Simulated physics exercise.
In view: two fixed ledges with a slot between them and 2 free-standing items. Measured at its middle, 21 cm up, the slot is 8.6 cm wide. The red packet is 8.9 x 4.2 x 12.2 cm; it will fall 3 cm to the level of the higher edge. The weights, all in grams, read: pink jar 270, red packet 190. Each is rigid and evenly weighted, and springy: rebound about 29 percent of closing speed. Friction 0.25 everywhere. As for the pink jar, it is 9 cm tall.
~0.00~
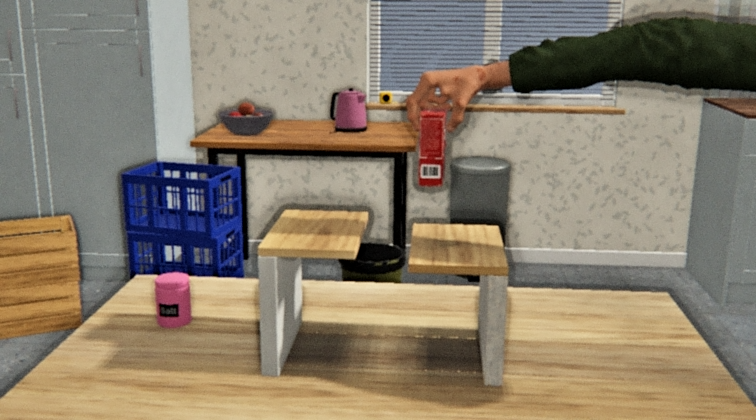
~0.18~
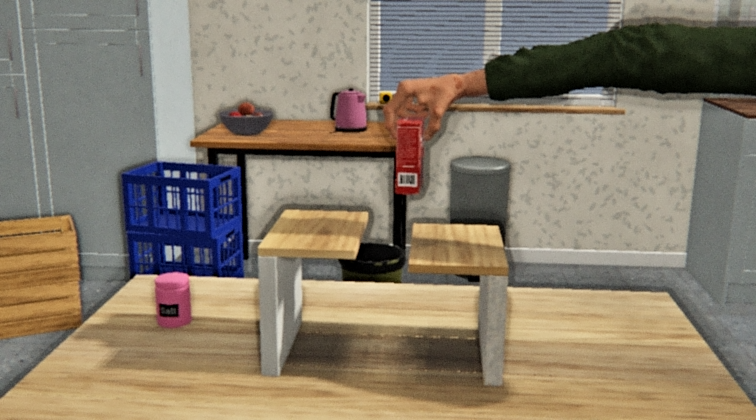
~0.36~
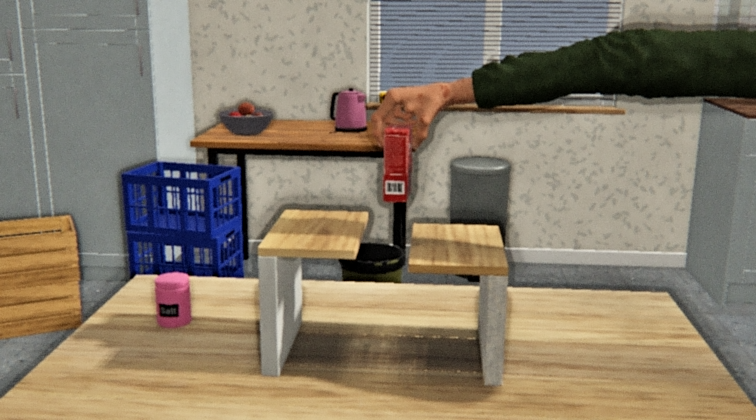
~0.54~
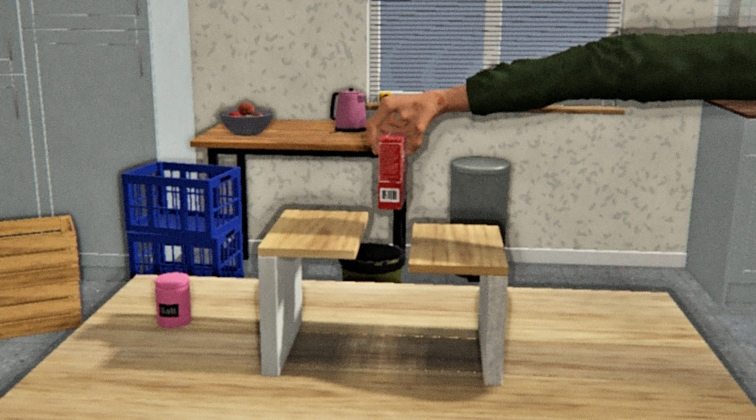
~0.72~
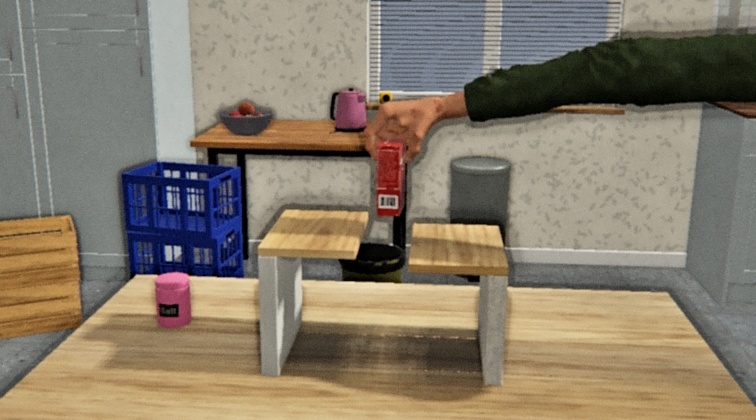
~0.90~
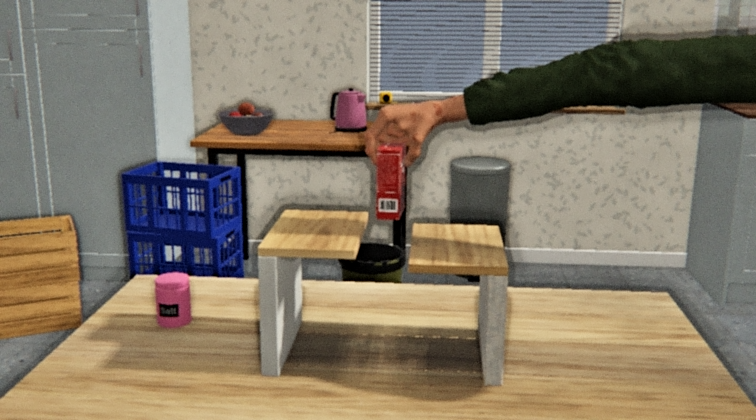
The clip opens on a hand in a dark green sleeve holding a red packet above two wooden-topped stands, with a pink jar at left on the table. The hand carries the packet left and slightly down, then lowers it slowly in small shifts until it is above the gap between the stands.
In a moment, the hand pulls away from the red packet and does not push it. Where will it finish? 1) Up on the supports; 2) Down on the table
(2) Down on the table.
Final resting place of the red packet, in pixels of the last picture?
(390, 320).
After 1.10 s, red packet moved 5 cm near (391, 207).
After 1.20 s, red packet moved 20 cm near (390, 287).
After 1.30 s, red packet moved 24 cm near (390, 309).
In the end (2.2 s), not toppled but over 4 cm from the start, red packet; pink jar under 4 cm from the start. At the end, from the last picture's camera, red packet near (390, 320). The packet goes down the gap.
